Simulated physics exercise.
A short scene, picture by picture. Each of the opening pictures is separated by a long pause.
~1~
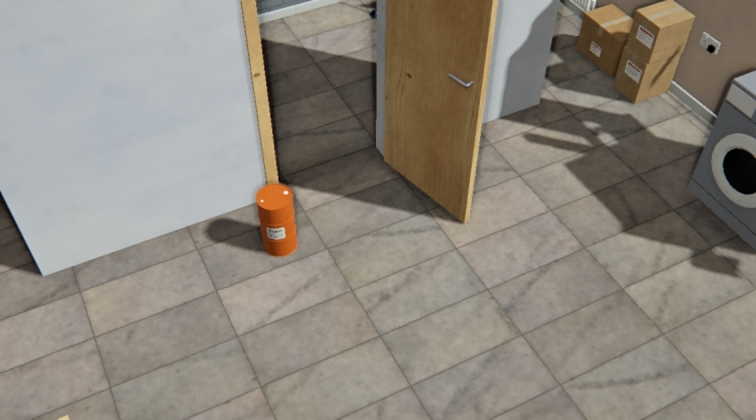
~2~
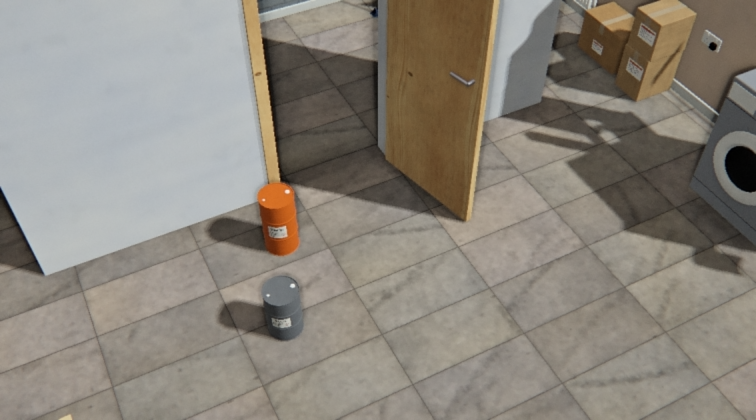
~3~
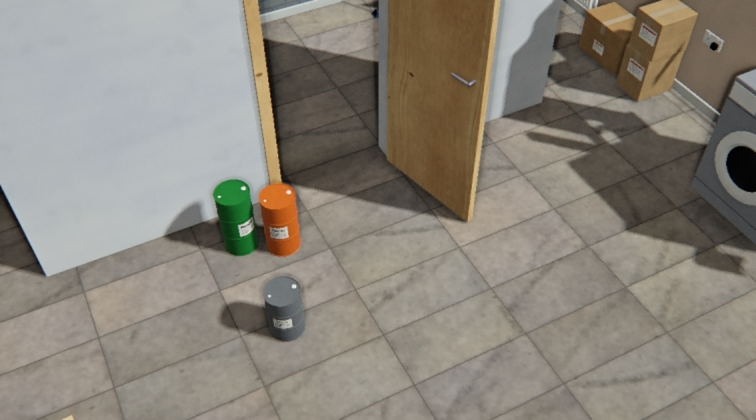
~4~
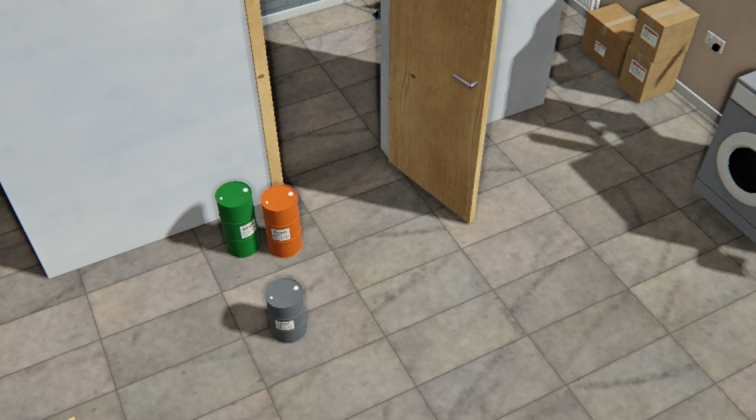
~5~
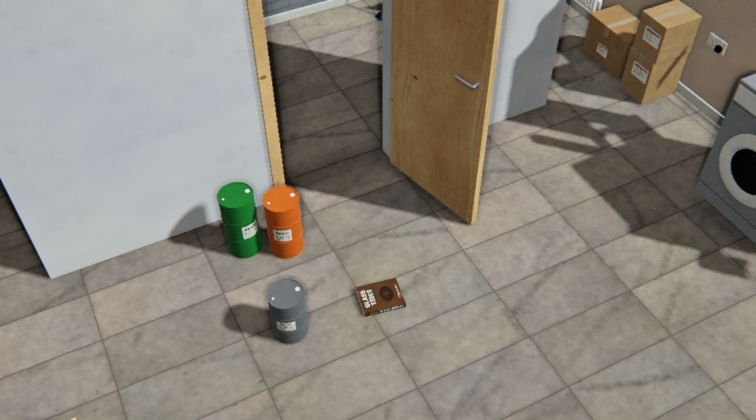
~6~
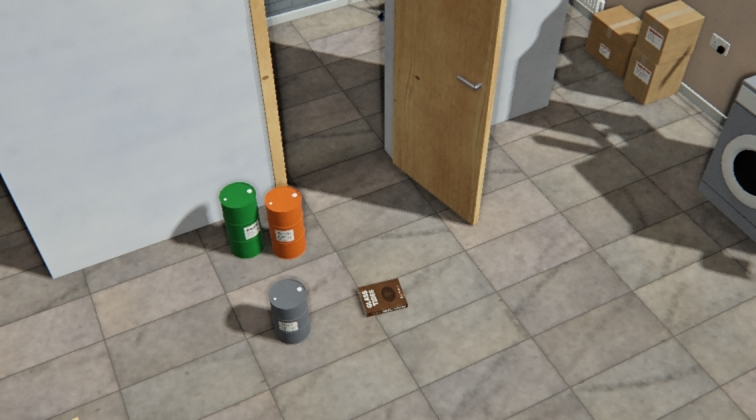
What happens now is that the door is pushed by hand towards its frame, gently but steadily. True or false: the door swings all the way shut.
True.
Then, 0.50 s past the last view, door at 83°.
Then, 0.80 s past the last view, door at 56°.
Then, 1.00 s past the last view, door at 38°.
Then, 1.30 s past the last view, door at 9°.
Finally, door at 0°; all 4 still in place. Final places as the last picture's camera would see them, brown book near (382, 297).
